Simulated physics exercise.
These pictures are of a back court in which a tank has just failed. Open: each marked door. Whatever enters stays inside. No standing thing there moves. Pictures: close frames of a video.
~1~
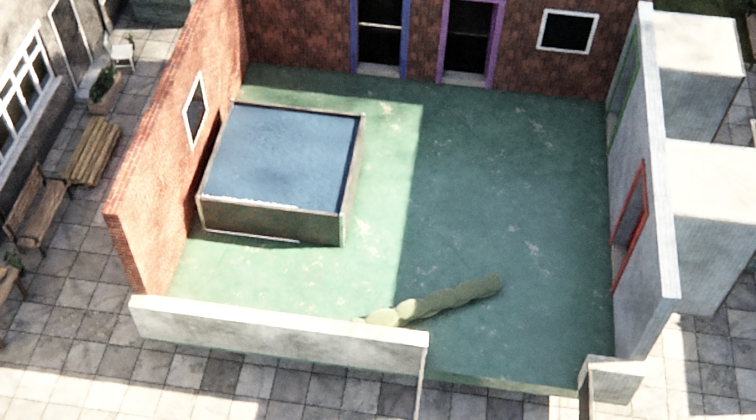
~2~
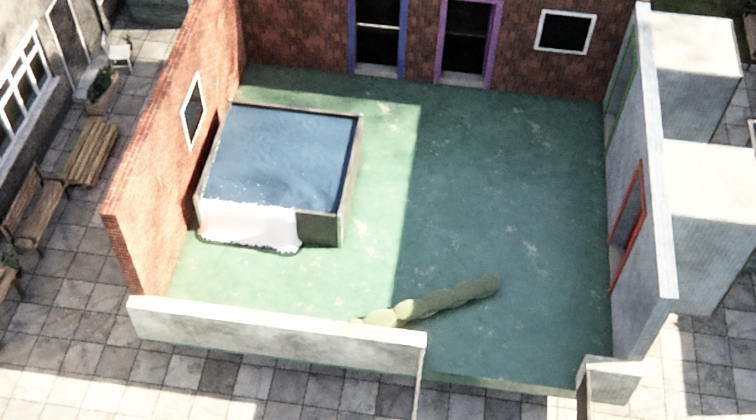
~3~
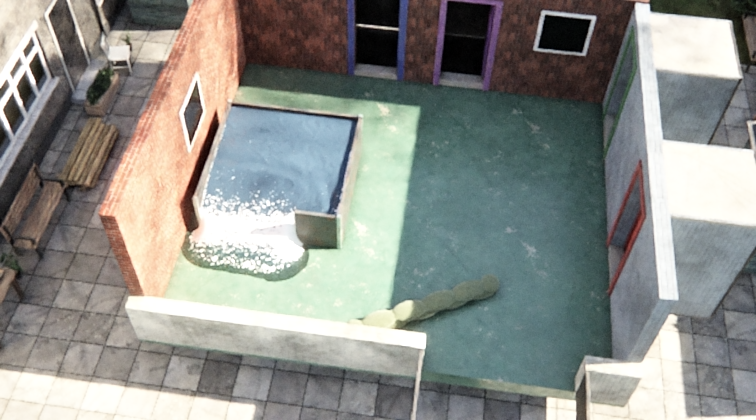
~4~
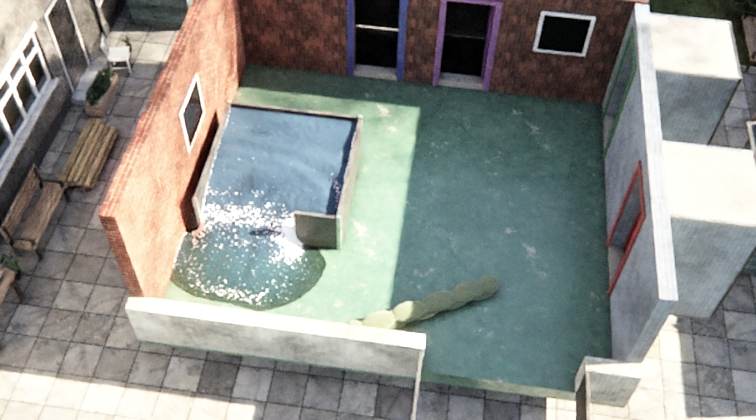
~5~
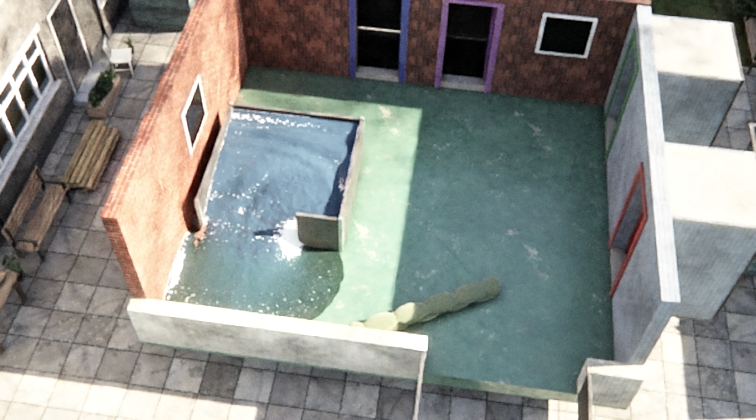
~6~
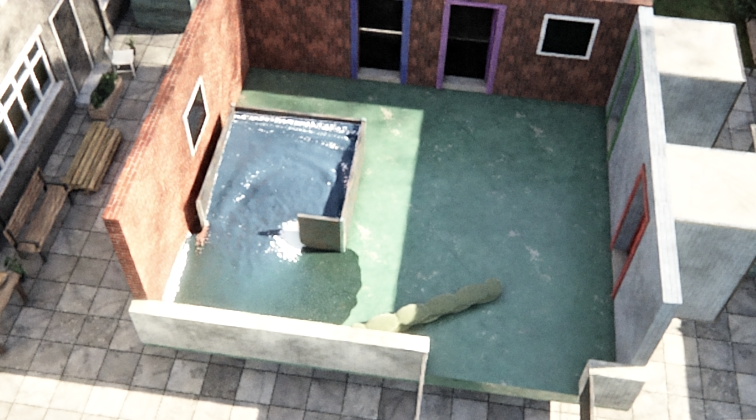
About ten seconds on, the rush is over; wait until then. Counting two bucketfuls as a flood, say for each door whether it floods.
One by one: Blue door: At most two buckets. Red door: At most two buckets. Purple door: At most two buckets. Green door: At most two buckets.
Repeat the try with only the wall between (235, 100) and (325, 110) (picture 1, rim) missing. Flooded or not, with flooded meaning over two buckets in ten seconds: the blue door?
The blue one exceeds the limit.
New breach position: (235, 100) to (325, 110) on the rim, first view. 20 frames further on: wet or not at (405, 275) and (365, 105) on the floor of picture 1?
Taking the two points in order, the first is left dry and the second is waterlogged.
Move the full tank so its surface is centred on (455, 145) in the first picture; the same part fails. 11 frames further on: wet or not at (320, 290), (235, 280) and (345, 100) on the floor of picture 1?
Taking the three spots in turn, I'd say drenched, then drenched, then spared.
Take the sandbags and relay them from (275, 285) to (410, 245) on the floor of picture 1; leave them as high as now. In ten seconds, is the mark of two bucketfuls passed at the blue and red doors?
Well, the blue door comes in short, while the red door breaks the limit.
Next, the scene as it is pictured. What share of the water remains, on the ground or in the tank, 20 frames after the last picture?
100 percent or thereabouts.
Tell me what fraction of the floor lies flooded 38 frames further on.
Close to 85 in a hundred, I think.
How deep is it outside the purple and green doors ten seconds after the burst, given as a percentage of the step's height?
Some 50 percent, then some 50 percent.
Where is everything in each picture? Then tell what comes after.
In the first picture, still water in the tank at (284, 158).
In the second picture, water pours out at (250, 225) and has run to (198, 230).
In the third picture, water pours out at (250, 226) and has run to (186, 244).
In the fourth picture, the front is at (296, 295), out from the gap at (250, 228).
In the fifth picture, water pours out at (252, 230) and has run to a hidden place.
In the sixth picture, the front is at a hidden place, out from the gap at (253, 231).
A moment on, water covers 15 % of the floor; the blue door not reached, the red door not reached, the purple door not reached, the green door not reached.
Next, water covers 25 % of the floor; the blue door not reached, the red door not reached, the purple door not reached, the green door not reached.
Then, water covers 60 % of the floor; the blue door not reached, the red door not reached, the purple door not reached, the green door not reached.
Later, water covers 85 % of the floor; the blue door wet at the sill, nothing in, the red door under two buckets in, the purple door wet at the sill, nothing in, the green door under two buckets in.
In the end, water covers 95 % of the floor; the blue door wet at the sill, nothing in, the red door under two buckets in, the purple door wet at the sill, nothing in, the green door under two buckets in.
